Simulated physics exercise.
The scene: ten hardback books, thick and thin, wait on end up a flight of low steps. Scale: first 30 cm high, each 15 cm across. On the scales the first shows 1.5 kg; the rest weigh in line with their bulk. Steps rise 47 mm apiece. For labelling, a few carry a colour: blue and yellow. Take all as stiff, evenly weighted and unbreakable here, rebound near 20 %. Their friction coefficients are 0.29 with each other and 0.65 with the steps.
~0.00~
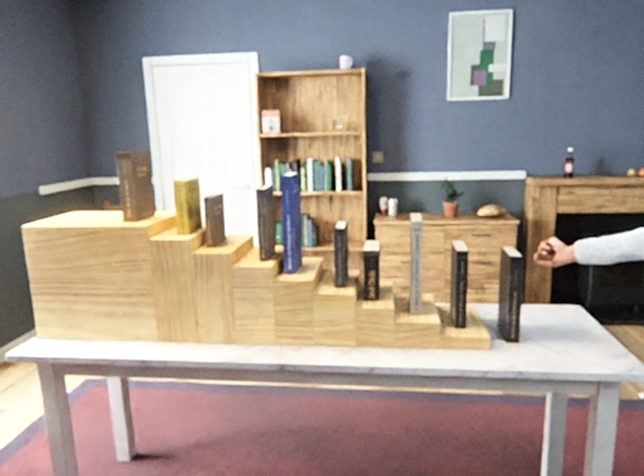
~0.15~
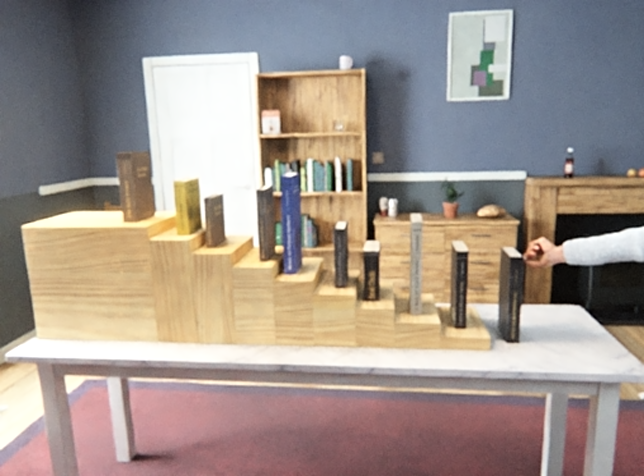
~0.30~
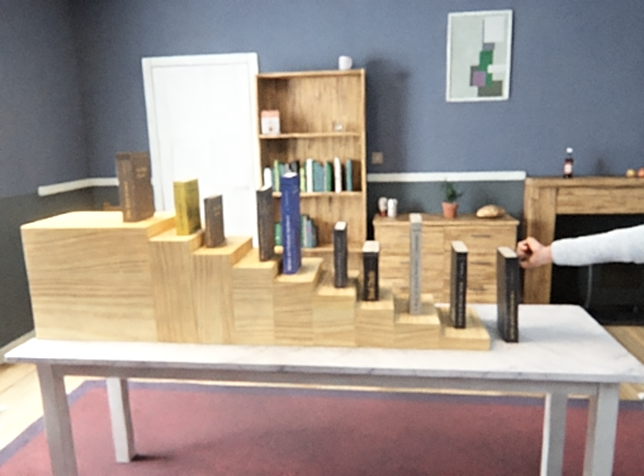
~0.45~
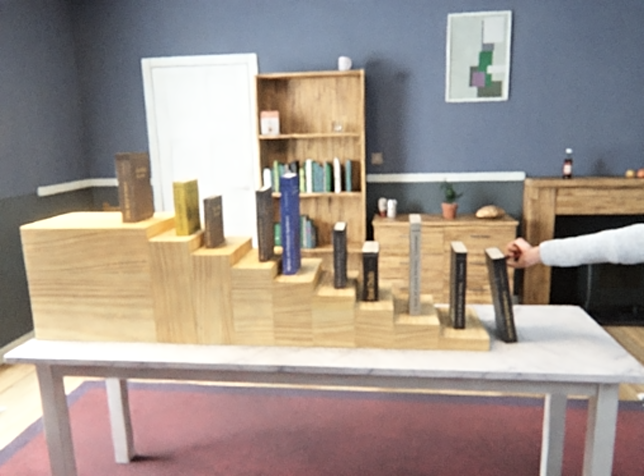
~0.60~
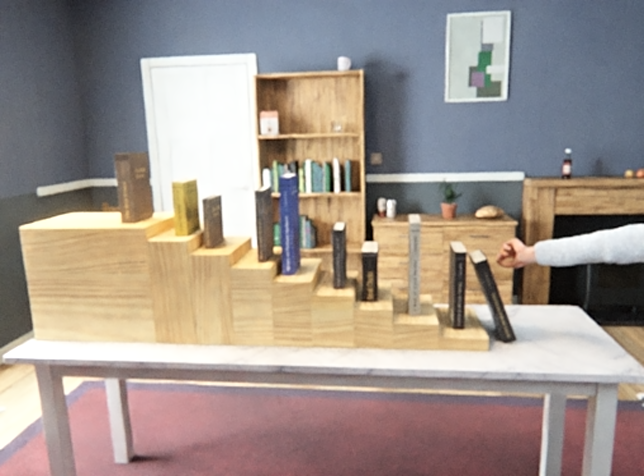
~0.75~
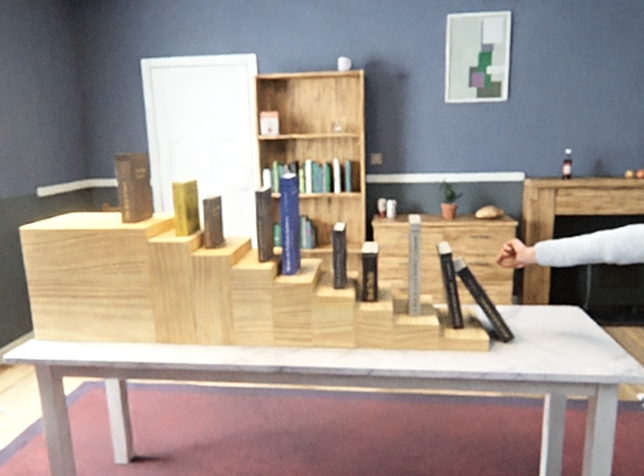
A hand in a pale sleeve reaches in from the right, pushes the rightmost dark book leftward, then halts as that book leans over against its neighbour, which begins tilting left too. The view faces a white table in a blue-walled room, with shelves and a fireplace behind. Upright books, including a yellow one at left and a blue one mid-row, line wooden steps descending rightward.
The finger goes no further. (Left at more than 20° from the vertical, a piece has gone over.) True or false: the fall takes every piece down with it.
True.
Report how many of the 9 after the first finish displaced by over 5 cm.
Answer: 9.
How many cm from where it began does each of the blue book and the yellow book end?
Net displacement (cm): Blue = 10; yellow = 10.
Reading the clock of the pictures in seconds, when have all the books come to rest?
That happens at roughly 2.5 seconds.
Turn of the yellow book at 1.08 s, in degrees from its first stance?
Rotation: Approx. 0°.
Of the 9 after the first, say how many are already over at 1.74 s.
Tally at that time: 8.
After 1.08 s, 3 of the 9 other books over.
After 1.74 s, 8 of the 9 other books over; blue book leaning 58°; yellow book leaning 22°.
At rest (2.7 s), 9 of the 9 other books over; blue book leaning 60°; yellow book leaning 58°. Not one is left standing. As the last picture would show them, middles, blue book near (262, 242), yellow book near (164, 214).
